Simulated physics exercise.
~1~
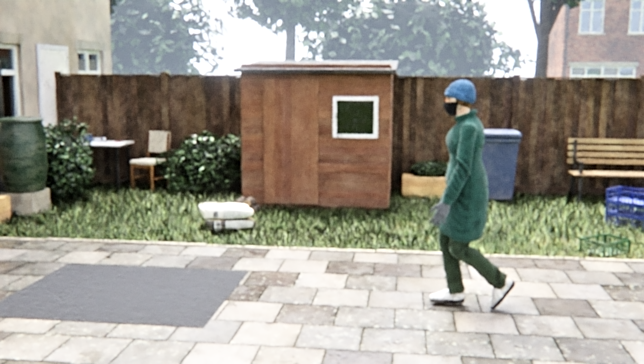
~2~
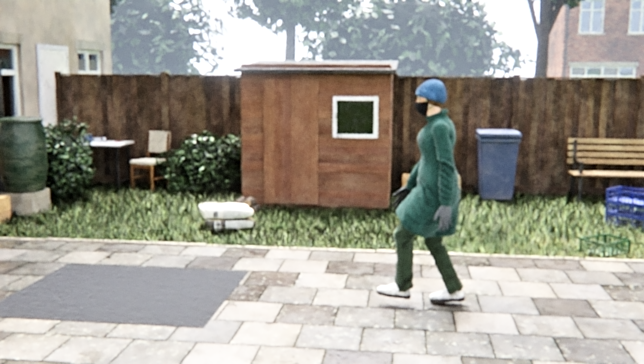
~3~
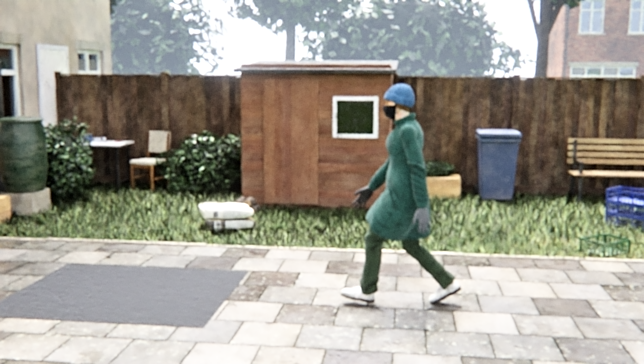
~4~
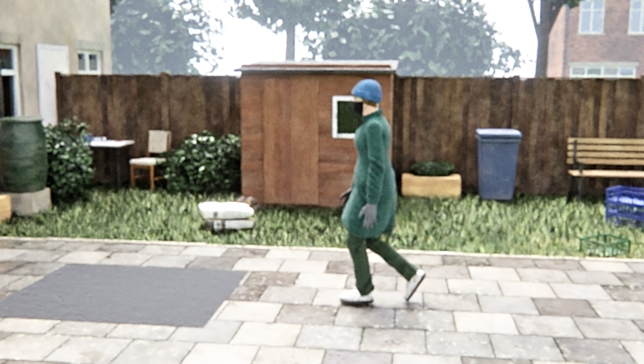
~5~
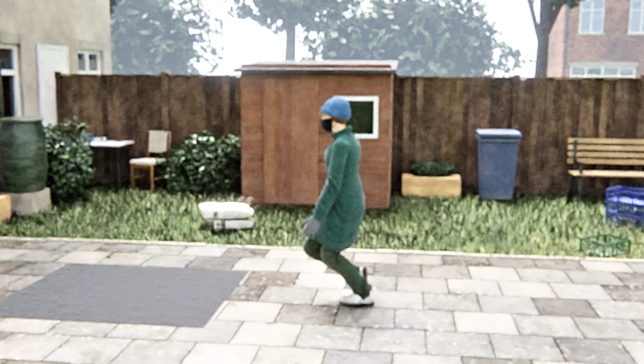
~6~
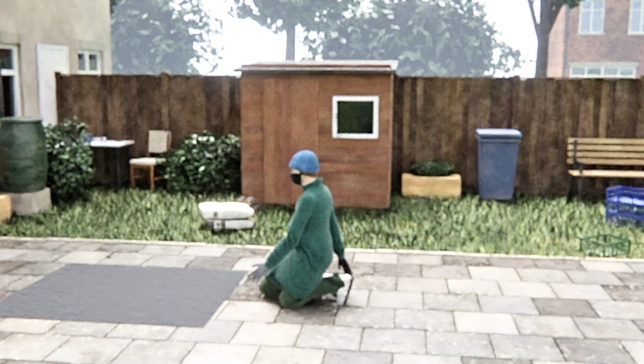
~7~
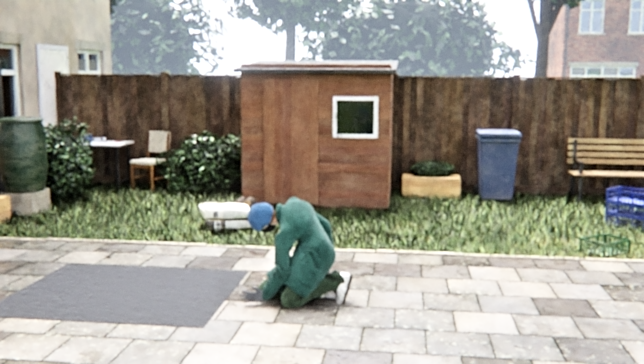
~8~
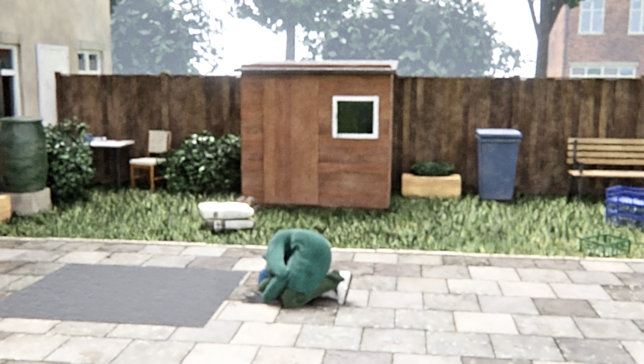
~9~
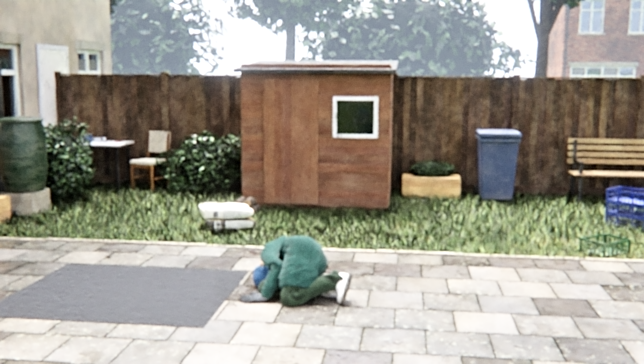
The video shows a masked person in a blue cap and green coat walking left across a paved yard past a wooden shed, then dropping to their knees, folding forward and ending curled face down on the paving, just short of the dark mat.
